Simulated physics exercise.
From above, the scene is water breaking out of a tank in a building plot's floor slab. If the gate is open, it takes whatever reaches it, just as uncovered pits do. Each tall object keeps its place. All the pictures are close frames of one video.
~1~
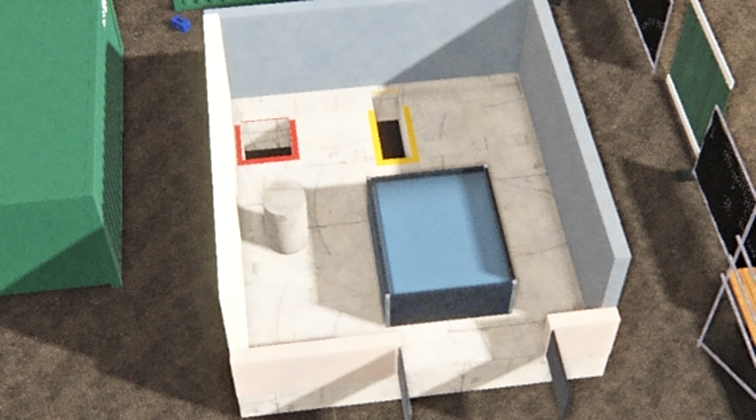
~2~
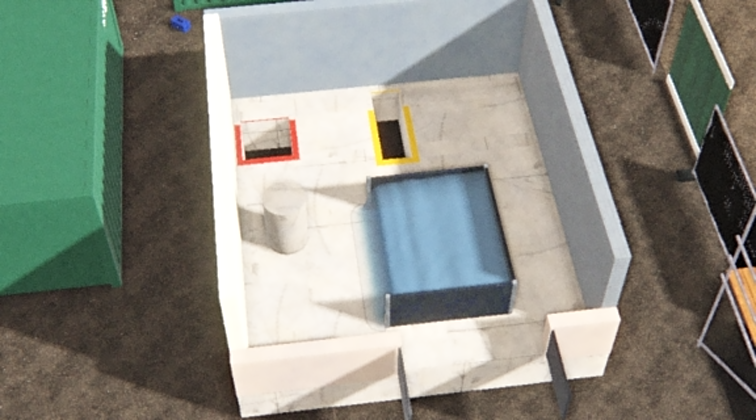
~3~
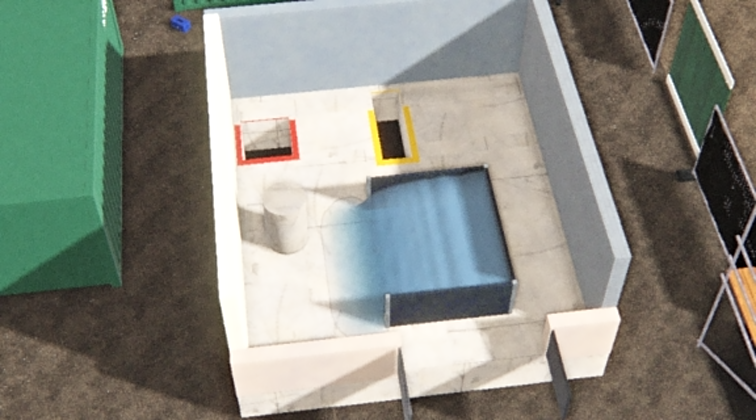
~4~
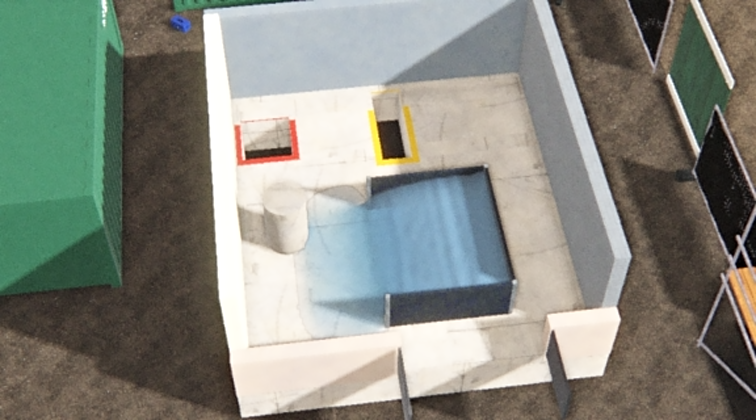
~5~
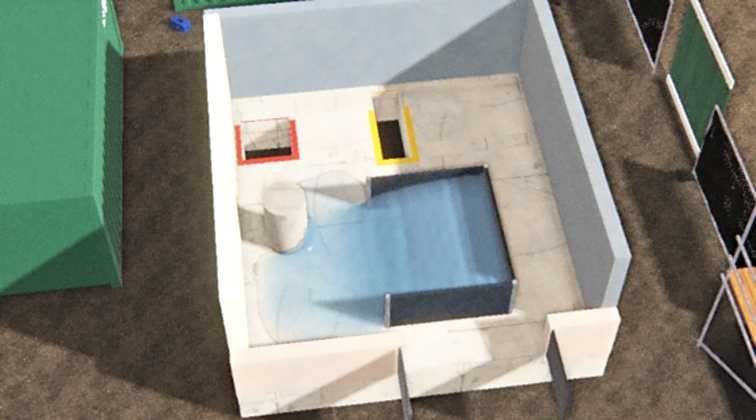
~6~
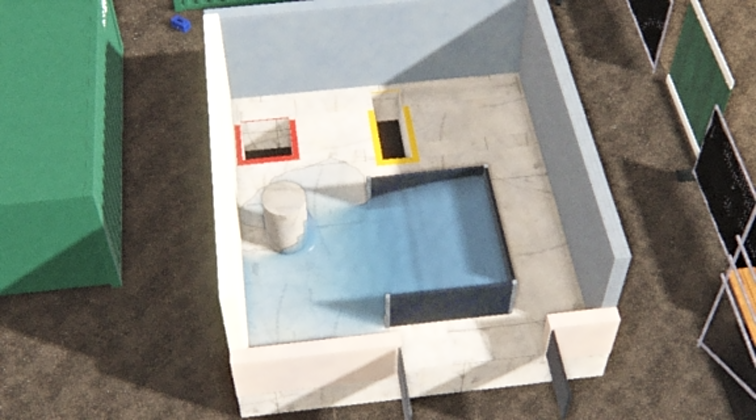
Blue water sits still in a dark-walled square tank on the pale floor of a walled plot, then pours out through the tank's open left side. It spreads leftward across the slab in a widening sheet, reaches the pale cylinder, and wraps around its base toward the left wall, below the red- and yellow-edged pits.
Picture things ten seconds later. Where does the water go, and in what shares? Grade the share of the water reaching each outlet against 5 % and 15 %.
By my reckoning the gate lands between 5 and 15 %, the yellow pit lands between 5 and 15 %, the red pit goes over 15 %.
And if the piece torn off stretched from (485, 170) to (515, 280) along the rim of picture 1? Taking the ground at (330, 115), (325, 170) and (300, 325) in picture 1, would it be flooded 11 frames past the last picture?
So the first one is left untouched, the next left untouched, and the last left untouched.
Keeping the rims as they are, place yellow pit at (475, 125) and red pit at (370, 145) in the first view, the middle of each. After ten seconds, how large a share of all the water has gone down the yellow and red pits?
Roughly: Yellow pit 15 %, red pit 15 %.
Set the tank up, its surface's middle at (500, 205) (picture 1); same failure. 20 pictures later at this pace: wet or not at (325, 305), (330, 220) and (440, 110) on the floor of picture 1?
Spot 1 wetted, spot 2 wetted, spot 3 unwetted.
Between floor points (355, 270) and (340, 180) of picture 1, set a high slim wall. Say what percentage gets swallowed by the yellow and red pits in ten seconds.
Approximate split, yellow: 14 in a hundred; red: 25 in a hundred.
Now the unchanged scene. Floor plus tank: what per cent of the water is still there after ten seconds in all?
Roughly 44 parts in a hundred.
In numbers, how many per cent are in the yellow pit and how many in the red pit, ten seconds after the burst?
In the order asked: 6 percent and 36 percent.
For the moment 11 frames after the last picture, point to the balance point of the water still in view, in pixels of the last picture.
That comes out near (338, 275).
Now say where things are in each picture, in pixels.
Still water in the water tank at (439, 232), in the first frame.
Water pours out at (379, 254) and has run to (364, 206), in the second frame.
Water pours out at (379, 257) and has run to (343, 203), in the third frame.
The front is at (321, 197), out from the gap at (379, 258), in the fourth frame.
The front is at a hidden place, out from the gap at (379, 259), in the fifth frame.
Water pours out at (379, 259) and has run to (250, 347), in the sixth frame.
A moment on, water covers 35 % of the floor; the gate 0 %, the yellow pit 0 %, the red pit 1 %.
Next, water covers 40 % of the floor; the gate 0 %, the yellow pit 0 %, the red pit 6 %.
Then, water covers 55 % of the floor; the gate 2 %, the yellow pit 0 %, the red pit 18 %.
Later, water covers 80 % of the floor; the gate 9 %, the yellow pit 3 %, the red pit 28 %.
In the end, water covers 85 % of the floor; the gate 12 %, the yellow pit 7 %, the red pit 36 %.
